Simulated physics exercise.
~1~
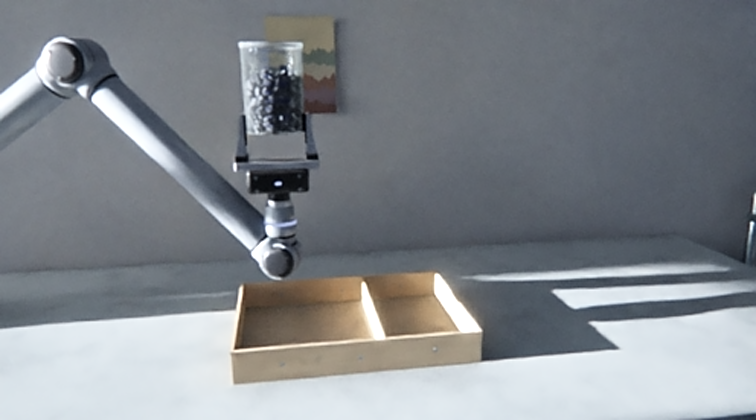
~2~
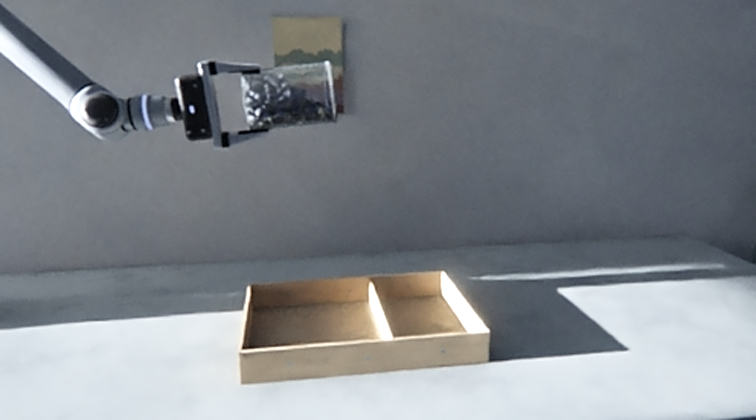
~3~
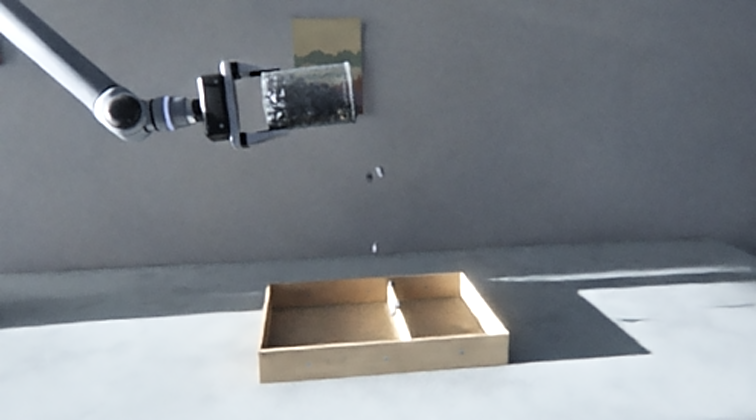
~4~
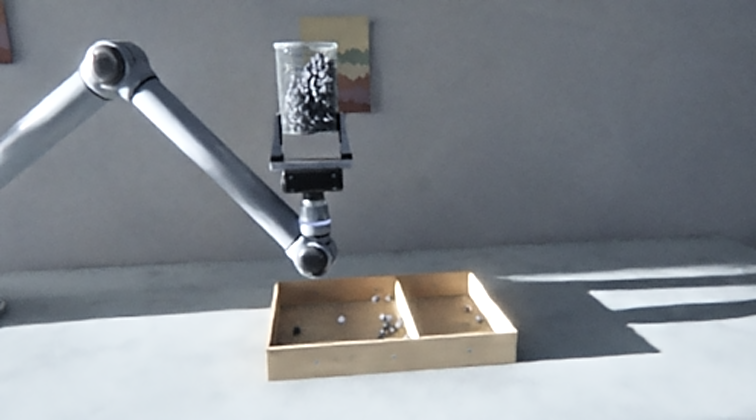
On a sunlit grey table, a robot arm tips a clear cup sideways, spilling a few pebbles into a divided tray, then rights it.
